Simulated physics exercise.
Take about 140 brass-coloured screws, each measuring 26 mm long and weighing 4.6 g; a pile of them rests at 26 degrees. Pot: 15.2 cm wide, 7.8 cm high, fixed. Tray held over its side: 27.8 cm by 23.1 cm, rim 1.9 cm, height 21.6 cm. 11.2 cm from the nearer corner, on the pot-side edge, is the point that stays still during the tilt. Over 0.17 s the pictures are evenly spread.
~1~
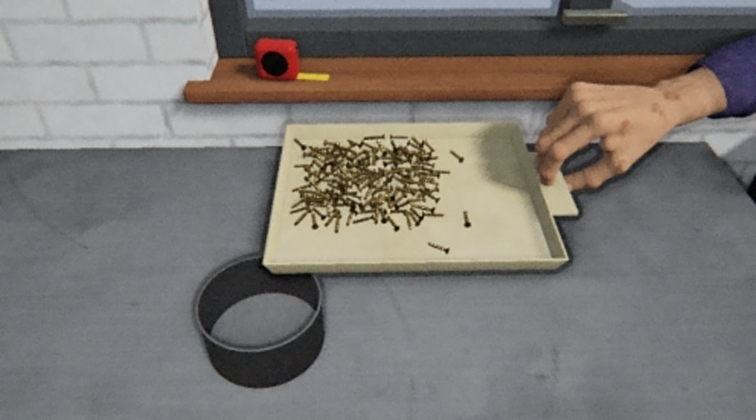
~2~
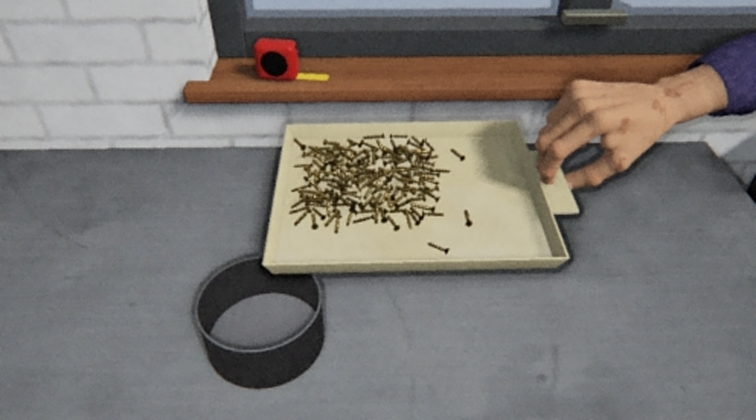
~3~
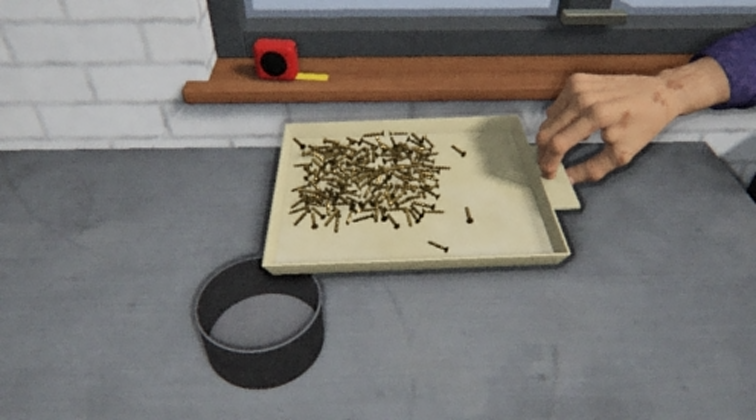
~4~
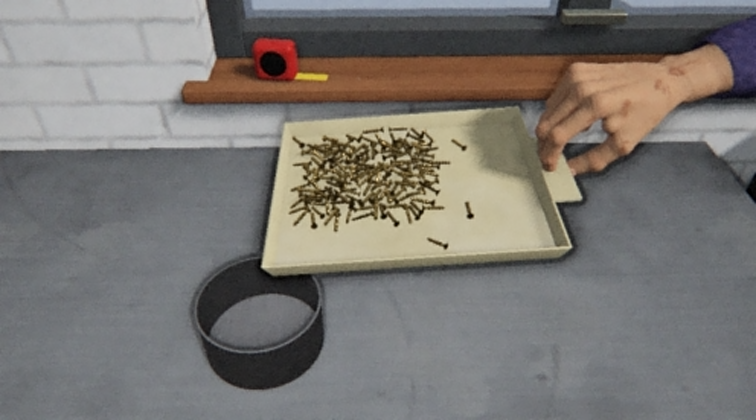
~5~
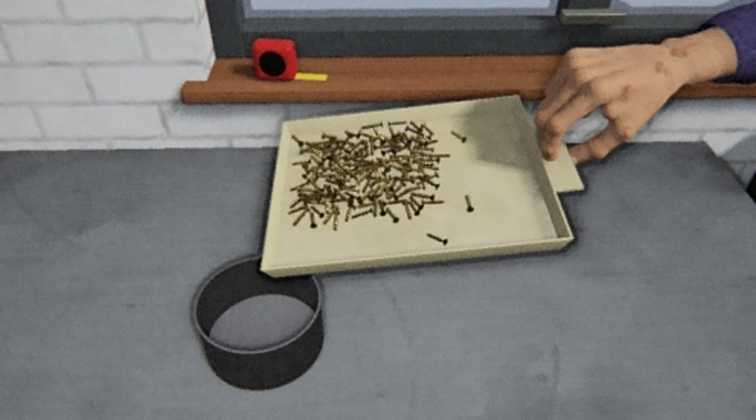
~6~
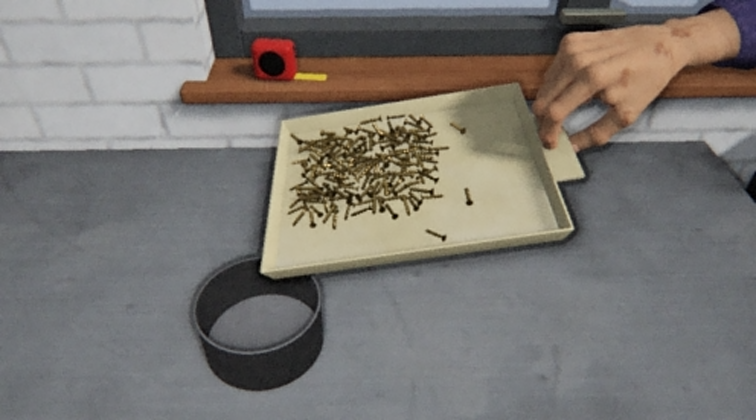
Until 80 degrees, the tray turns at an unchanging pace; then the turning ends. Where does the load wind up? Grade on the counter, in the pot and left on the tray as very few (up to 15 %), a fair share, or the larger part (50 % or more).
Counter: A fair share; pot: The larger part; left on the tray: Very few.
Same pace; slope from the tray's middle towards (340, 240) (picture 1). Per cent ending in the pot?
Near 25 percent, give or take.
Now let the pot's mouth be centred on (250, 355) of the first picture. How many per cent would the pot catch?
With the pot there, close to 65 per cent.
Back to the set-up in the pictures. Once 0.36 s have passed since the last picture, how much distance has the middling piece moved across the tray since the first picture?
I'd say close to 4 centimetres.
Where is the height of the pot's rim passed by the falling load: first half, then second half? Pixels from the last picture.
Early: About (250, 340); late: About (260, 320).
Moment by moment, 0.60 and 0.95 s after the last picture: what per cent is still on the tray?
Close to 80 at the first time and 10 at the second.
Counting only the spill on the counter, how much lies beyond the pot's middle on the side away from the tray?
Some 50 per cent of the spill lies beyond the centre.
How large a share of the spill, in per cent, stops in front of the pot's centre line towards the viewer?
90 %.
Then, 0.36 s after the last picture, tilt 44 degrees; the tray holds 100 %, the pot 0 %.
Then, 0.60 s after the last picture, tilt 67 degrees; the tray holds 80 %, the pot 0 %.
Then, 0.95 s after the last picture, tilt 80 degrees; the tray holds 10 %, the pot 60 %.
In the end, counter 25 %, pot 70 %, tray 5 %.
